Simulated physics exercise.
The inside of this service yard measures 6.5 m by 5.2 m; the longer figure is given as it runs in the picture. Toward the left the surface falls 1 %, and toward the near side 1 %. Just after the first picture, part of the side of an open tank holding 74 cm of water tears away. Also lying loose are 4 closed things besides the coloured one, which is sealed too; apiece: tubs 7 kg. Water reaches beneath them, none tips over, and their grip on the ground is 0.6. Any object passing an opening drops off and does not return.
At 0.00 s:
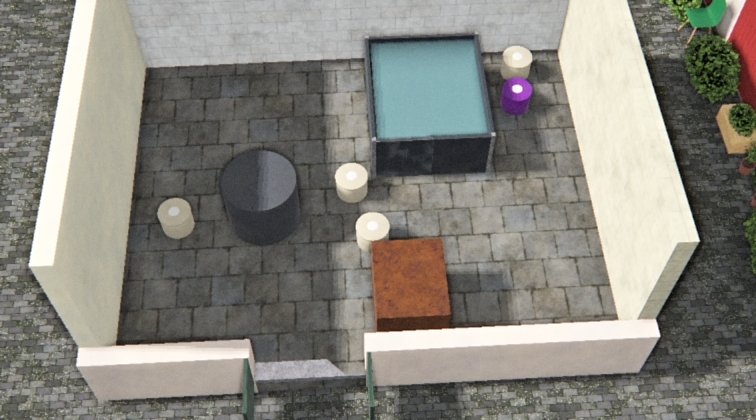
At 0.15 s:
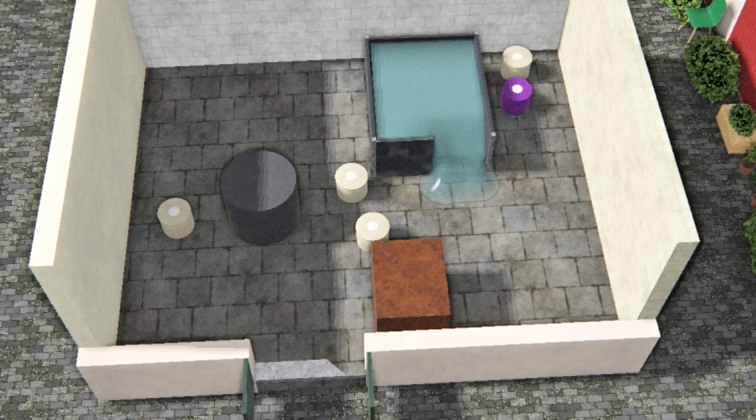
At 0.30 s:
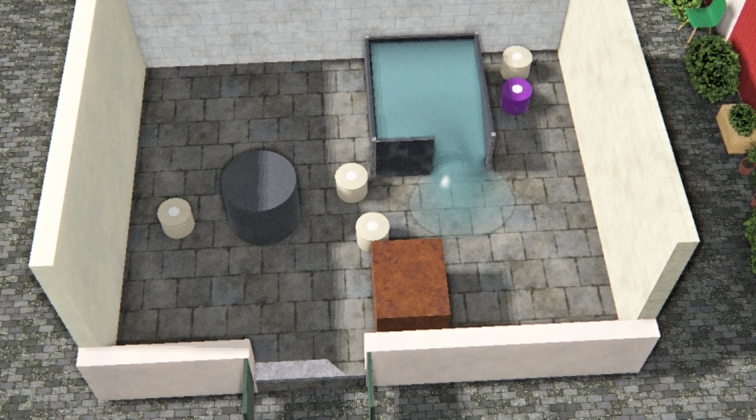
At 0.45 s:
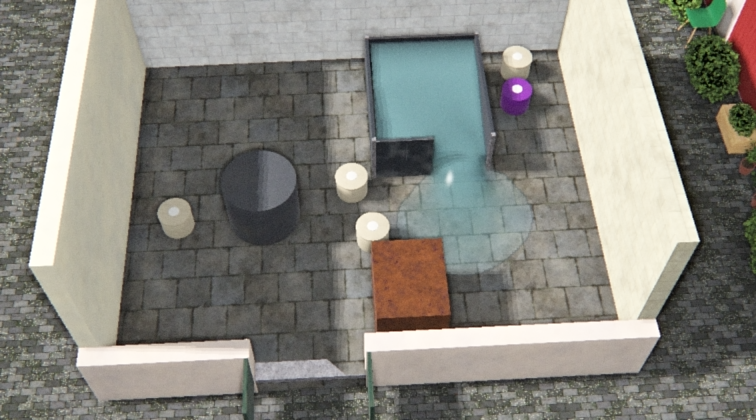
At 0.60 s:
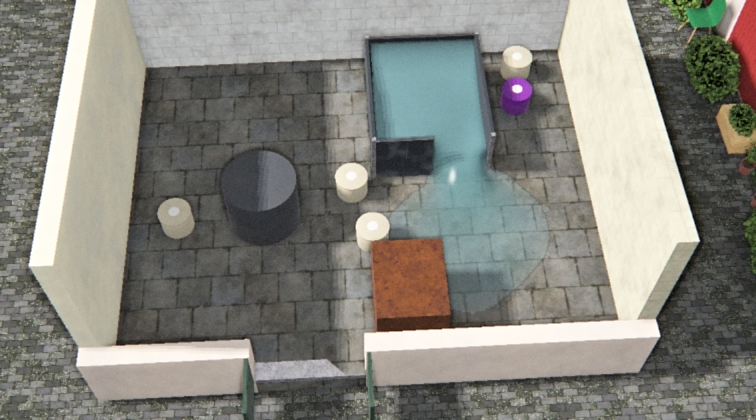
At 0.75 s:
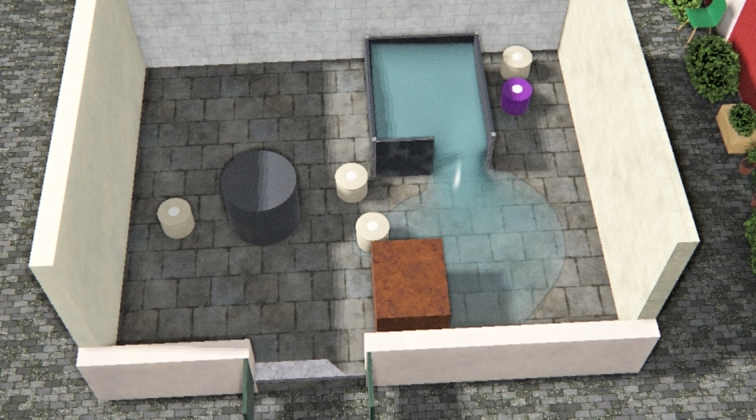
Water pours from the broken side of a tank and spreads across the paved yard.
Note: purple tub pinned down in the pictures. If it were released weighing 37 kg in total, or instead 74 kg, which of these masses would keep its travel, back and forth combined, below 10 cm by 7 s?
The 37 kg mass already does.
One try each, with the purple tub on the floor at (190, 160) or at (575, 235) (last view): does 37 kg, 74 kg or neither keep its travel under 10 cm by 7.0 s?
Respectively, first option suffices; second option only.
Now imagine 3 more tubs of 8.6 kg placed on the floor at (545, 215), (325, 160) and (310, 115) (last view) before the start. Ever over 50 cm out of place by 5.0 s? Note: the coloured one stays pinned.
Results, in sequence: Exceeded / not exceeded / not exceeded.
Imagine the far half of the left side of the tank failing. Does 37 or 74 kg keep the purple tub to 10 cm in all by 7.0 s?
Answer: The small one.
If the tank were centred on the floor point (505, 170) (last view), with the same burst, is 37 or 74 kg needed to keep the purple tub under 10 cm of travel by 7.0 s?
Then it turns out the lighter mass already works.
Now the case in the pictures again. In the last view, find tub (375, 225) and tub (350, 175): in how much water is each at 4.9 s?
Close to 4 and 2 centimetres.
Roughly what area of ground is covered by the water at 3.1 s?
About 18 m2.
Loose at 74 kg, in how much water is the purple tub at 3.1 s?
Close to 0 cm deep.
After 1.4 s the purple tub would be 0 cm from its start with 37 kg and 0 cm from its start with 74 kg; 0 cm of water round it then.
After 3.1 s the purple tub would be 0 cm from its start with 37 kg and 0 cm from its start with 74 kg; 0 cm of water round it then.
After 4.9 s the purple tub would be 0 cm from its start with 37 kg and 0 cm from its start with 74 kg; 7 cm of water round it then.
After 7.0 s the purple tub would be 0 cm from its start with 37 kg and 0 cm from its start with 74 kg; 12 cm of water round it then.
